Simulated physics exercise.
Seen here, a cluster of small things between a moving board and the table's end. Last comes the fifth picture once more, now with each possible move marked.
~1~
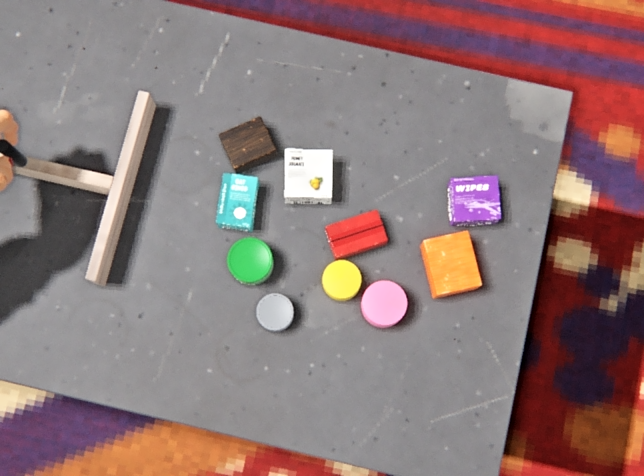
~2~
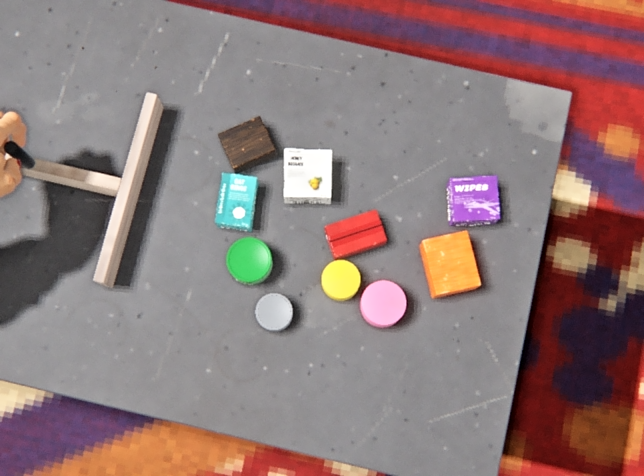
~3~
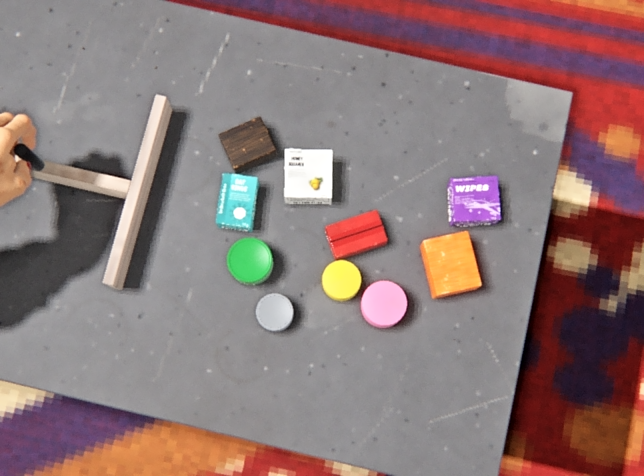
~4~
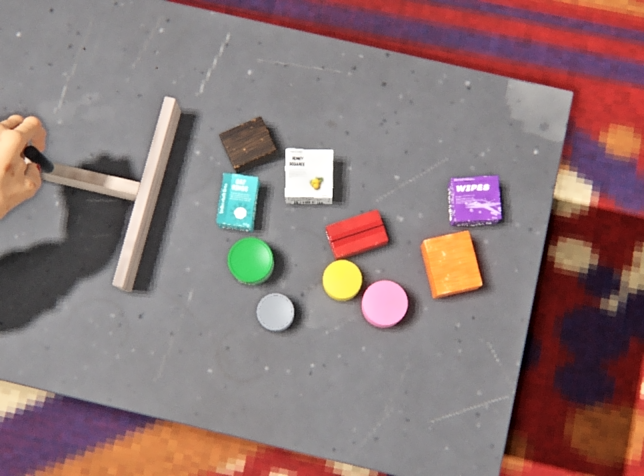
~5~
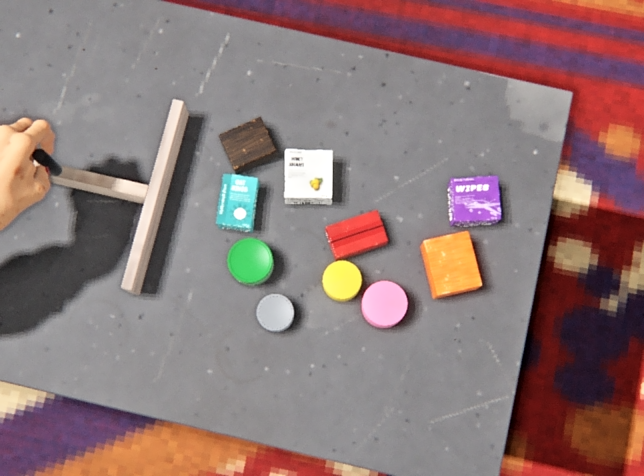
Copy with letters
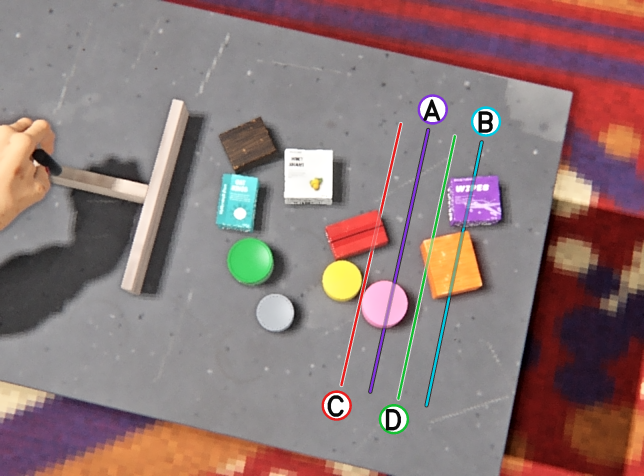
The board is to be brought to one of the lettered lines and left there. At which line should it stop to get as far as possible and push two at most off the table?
Line B.
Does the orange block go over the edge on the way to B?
Yes.
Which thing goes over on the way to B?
The orange block goes over.
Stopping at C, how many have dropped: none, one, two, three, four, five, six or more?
In all, none.
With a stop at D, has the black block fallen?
No.
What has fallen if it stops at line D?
The orange block goes over.
On the copy, A at (400, 257); B at (455, 270); C at (372, 251); D at (427, 264).
On B. First, board (261, 218); black block (316, 152); white box (340, 187).
Then, board (370, 243); orange block (494, 276); purple box (489, 198).
Finally, board (456, 263); orange block over the edge; red box (518, 288); one fallen.
By contrast, A is within the limit but short; C is within the limit but short; D is within the limit but short.
